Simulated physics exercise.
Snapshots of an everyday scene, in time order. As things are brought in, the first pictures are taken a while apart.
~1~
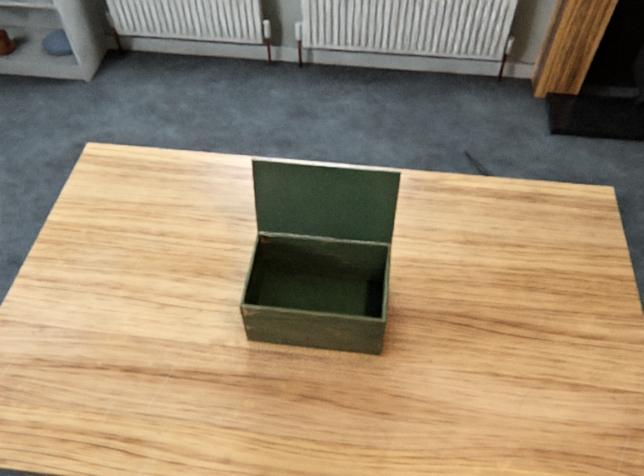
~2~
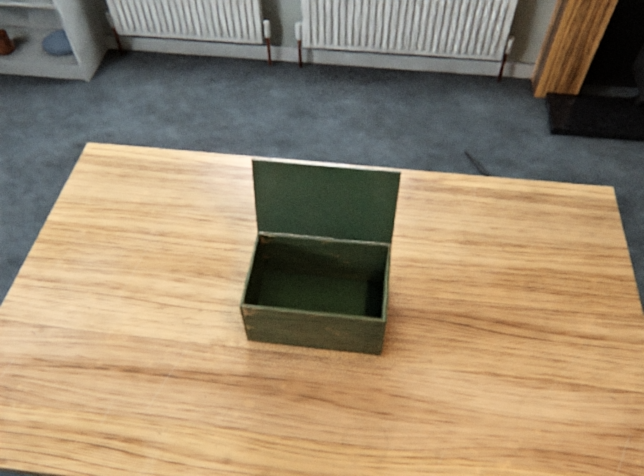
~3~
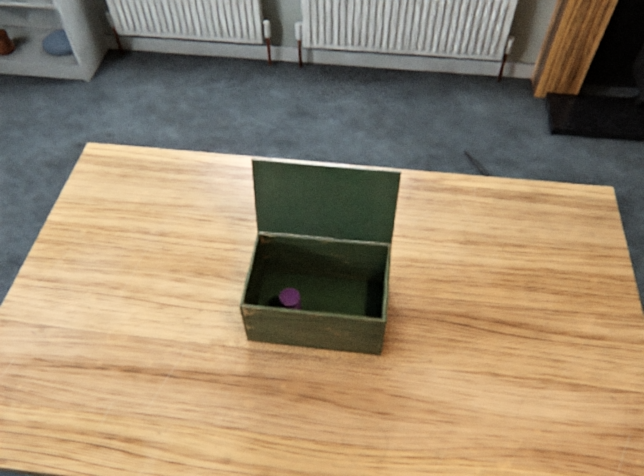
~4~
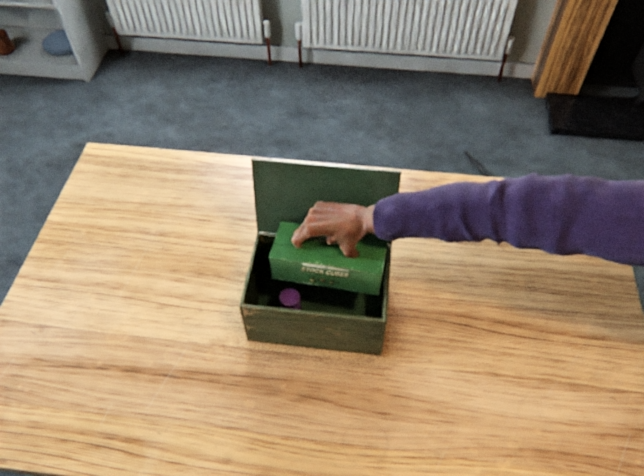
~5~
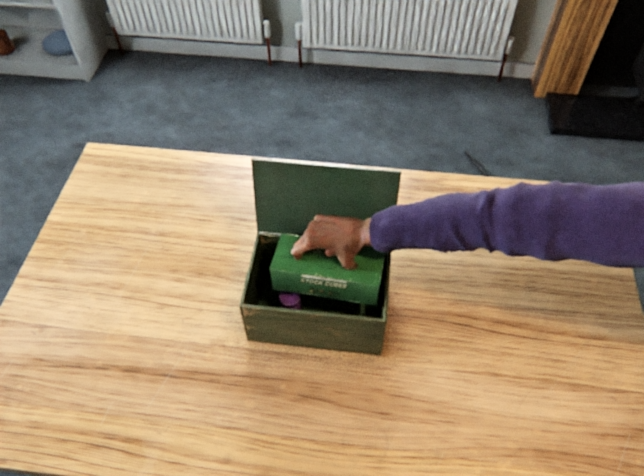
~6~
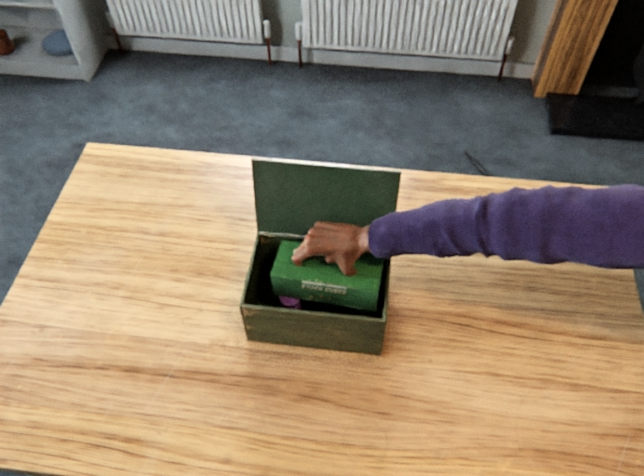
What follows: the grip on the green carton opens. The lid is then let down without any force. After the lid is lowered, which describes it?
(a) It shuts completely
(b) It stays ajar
Answer: A.
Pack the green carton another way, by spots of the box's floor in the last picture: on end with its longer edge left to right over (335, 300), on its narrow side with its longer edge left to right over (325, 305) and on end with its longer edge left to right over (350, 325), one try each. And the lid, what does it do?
Open, Closed, Open.
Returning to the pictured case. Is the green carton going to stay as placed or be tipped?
In the end, the green carton winds up askew.
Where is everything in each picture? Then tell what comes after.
The last thing is not in view yet, in the first frame.
The last thing is not in view yet, in the second frame.
The last thing is not in view yet, in the third frame.
Still above its spot; green carton (329, 258), in the fourth frame.
Still above its spot; green carton (328, 269), in the fifth frame.
Put in, still held; green carton (328, 275), in the sixth frame.
Then, 0.60 s later than the last frame, green carton on its side near (309, 281); purple shaker tilted by 25°.
Then, 1.60 s later than the last frame, lid 57° above the rim; green carton on its side near (309, 281); purple shaker tilted by 28°.
Then, 2.00 s later than the last frame, lid 14° above the rim; green carton on its side near (309, 281); purple shaker tilted by 29°.
When it is over, lid shut; lying over in the box, green carton; moved from the start, purple shaker. End places, in pixels of the last picture, green carton near (309, 281).
